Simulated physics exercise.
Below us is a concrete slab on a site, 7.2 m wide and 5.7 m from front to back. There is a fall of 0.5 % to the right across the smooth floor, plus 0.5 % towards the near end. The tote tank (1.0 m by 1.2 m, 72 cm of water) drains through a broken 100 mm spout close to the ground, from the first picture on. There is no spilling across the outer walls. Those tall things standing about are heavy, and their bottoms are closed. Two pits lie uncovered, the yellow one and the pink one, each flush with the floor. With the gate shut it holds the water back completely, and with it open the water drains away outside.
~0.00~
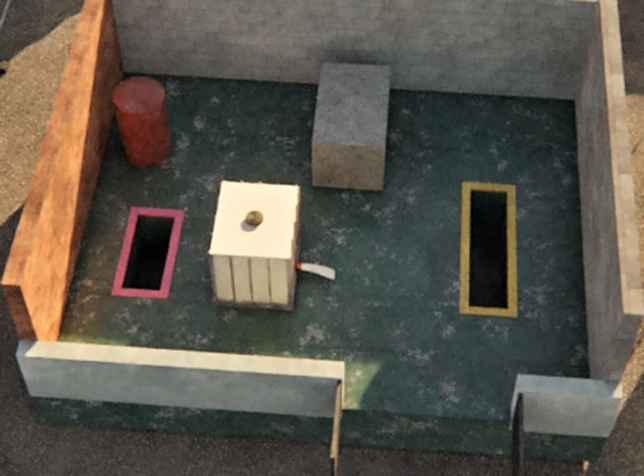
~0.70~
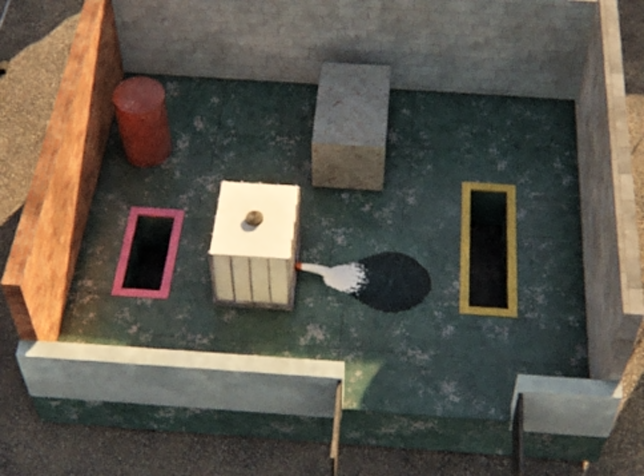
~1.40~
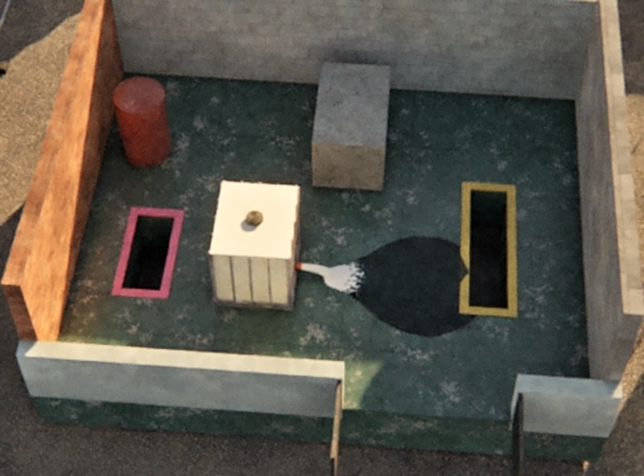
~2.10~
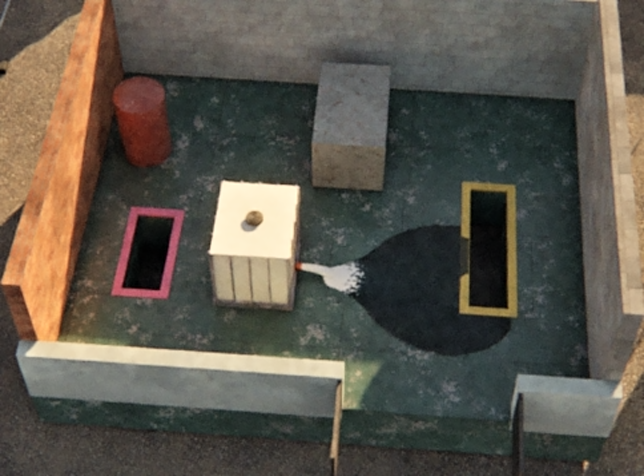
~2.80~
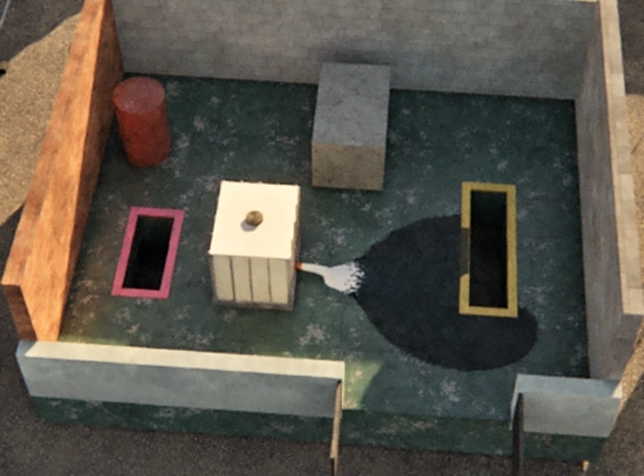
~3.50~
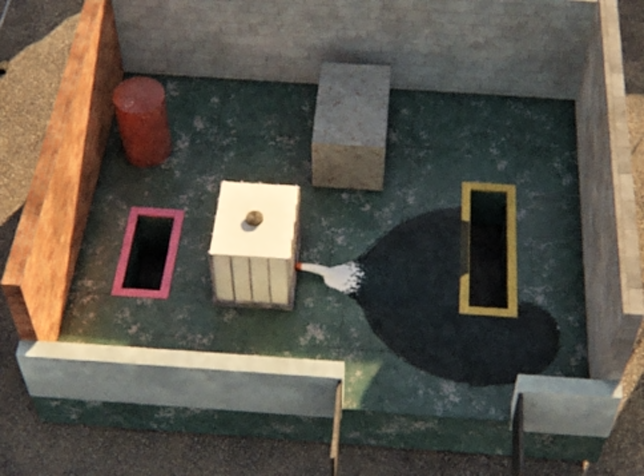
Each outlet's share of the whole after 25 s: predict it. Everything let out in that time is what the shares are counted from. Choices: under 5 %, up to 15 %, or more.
Gateway - between 5 and 15 %, yellow pit - above 15 %, pink pit - not even 5 %.
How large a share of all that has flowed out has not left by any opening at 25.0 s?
Close to 28 percent.
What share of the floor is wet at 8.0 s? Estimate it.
Wet fraction: Around 20 %.
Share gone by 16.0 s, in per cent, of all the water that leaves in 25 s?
I'd put it at about 60 per cent.
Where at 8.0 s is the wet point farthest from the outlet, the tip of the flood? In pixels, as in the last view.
(579, 410).
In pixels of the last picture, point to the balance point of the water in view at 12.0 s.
Roughly (472, 319).
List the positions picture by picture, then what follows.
In the first frame, the jet has just started at (315, 268); the ground is still dry.
The second frame shows from the spout at (315, 268) the water has spread over 0.9 m2; its tip is at (427, 287), and it is 1.2 cm deep on average.
The third frame shows the jet leaves at (315, 268); the sheet reaches (474, 312), 2.6 m away, and wets 2.2 m2.
The fourth frame shows from the spout at (315, 268) the water has spread over 3.0 m2; its tip is at (505, 332), and it is 1.1 cm deep on average.
The fifth frame shows from the spout at (315, 268) the water has spread over 3.6 m2; its tip is at (532, 341), and it is 0.9 cm deep on average.
The sixth frame shows the jet leaves at (315, 268); the sheet reaches (554, 346), 3.8 m away, and wets 4.3 m2.
After 5.0 s water covers 15 % of the floor and is deepest (4 cm) near (342, 281); gone so far, the gateway 0 %, the yellow pit 11 %, the pink pit 0 %.
After 8.0 s water covers 20 % of the floor and is deepest (4 cm) near (342, 281); gone so far, the gateway 1 %, the yellow pit 19 %, the pink pit 0 %.
After 12.0 s water covers 20 % of the floor and is deepest (4 cm) near (342, 281); gone so far, the gateway 2 %, the yellow pit 29 %, the pink pit 0 %.
After 16.0 s water covers 25 % of the floor and is deepest (4 cm) near (342, 281); gone so far, the gateway 5 %, the yellow pit 39 %, the pink pit 0 %.
After 25.0 s water covers 30 % of the floor and is deepest (5 cm) near (329, 280); gone so far, the gateway 12 %, the yellow pit 59 %, the pink pit 0 %.
